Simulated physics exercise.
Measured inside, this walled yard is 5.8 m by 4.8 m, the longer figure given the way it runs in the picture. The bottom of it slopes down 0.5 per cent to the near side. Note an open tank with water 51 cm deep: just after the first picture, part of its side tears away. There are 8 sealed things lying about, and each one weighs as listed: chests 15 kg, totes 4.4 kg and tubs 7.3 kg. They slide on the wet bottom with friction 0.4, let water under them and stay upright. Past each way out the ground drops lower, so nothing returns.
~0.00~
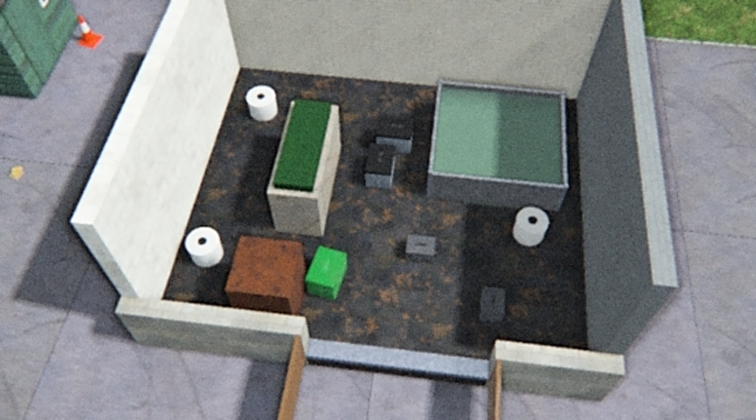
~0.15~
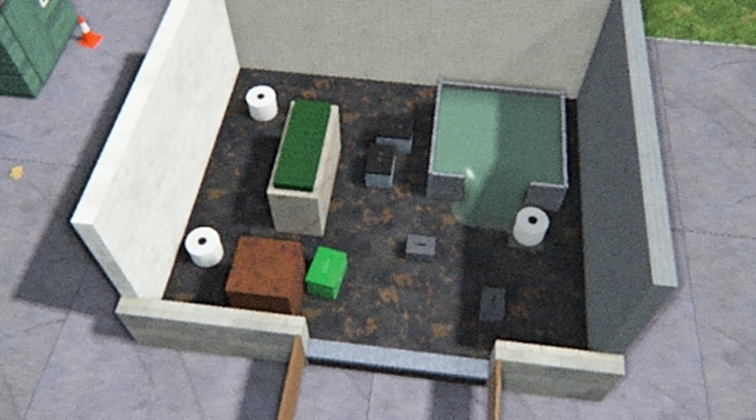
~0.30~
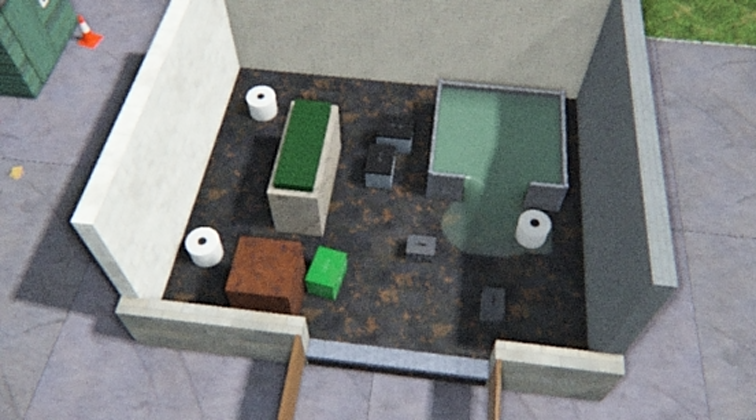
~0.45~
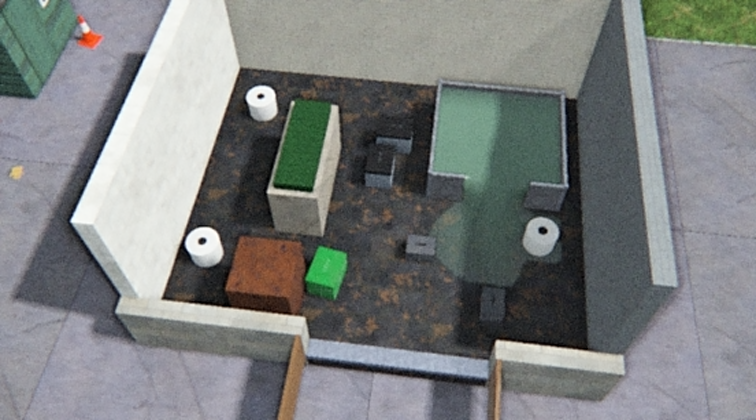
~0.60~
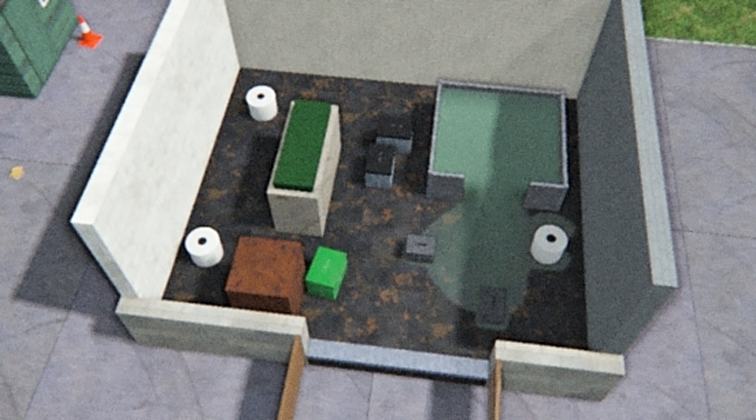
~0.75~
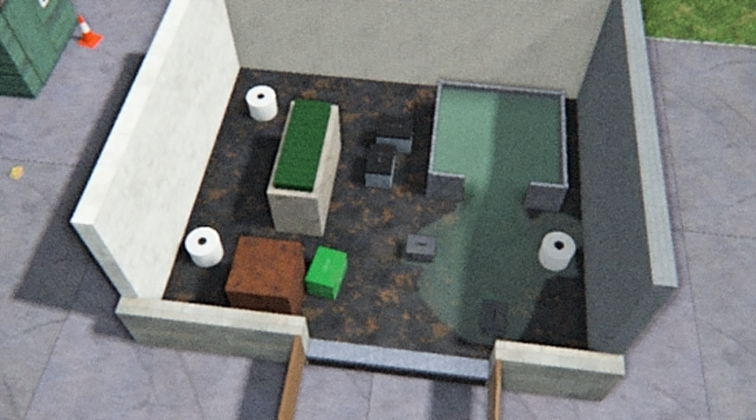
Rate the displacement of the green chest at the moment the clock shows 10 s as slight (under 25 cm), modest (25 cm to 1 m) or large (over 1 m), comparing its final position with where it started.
Slight.
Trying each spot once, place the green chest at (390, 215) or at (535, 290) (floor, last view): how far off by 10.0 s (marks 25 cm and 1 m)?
Spot one - it barely budges; spot two - it is swept away.
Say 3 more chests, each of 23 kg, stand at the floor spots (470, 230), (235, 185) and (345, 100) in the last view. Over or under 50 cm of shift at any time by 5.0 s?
Beyond it, within it, within it.
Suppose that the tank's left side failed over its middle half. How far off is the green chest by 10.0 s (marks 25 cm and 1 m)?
My answer is that the green chest is flushed far out.
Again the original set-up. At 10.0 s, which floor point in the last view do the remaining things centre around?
The centre is close to (355, 196).
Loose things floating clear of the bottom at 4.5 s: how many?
Of them, 1.
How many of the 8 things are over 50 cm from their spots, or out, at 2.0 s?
I make it 3.
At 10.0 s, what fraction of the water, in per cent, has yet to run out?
Around 44 % of the water.
After 2.0 s the green chest is near (326, 266), 0.0 m from its start, aground; 1 of 8 are out; 1 afloat.
After 4.5 s the green chest is near (326, 266), 0.0 m from its start, aground; 1 of 8 are out; 1 afloat.
After 7.0 s the green chest is near (326, 266), 0.0 m from its start, aground; 2 of 8 are out; 1 afloat.
After 10.0 s the green chest is near (326, 266), 0.0 m from its start, aground; 2 of 8 are out; 1 afloat.
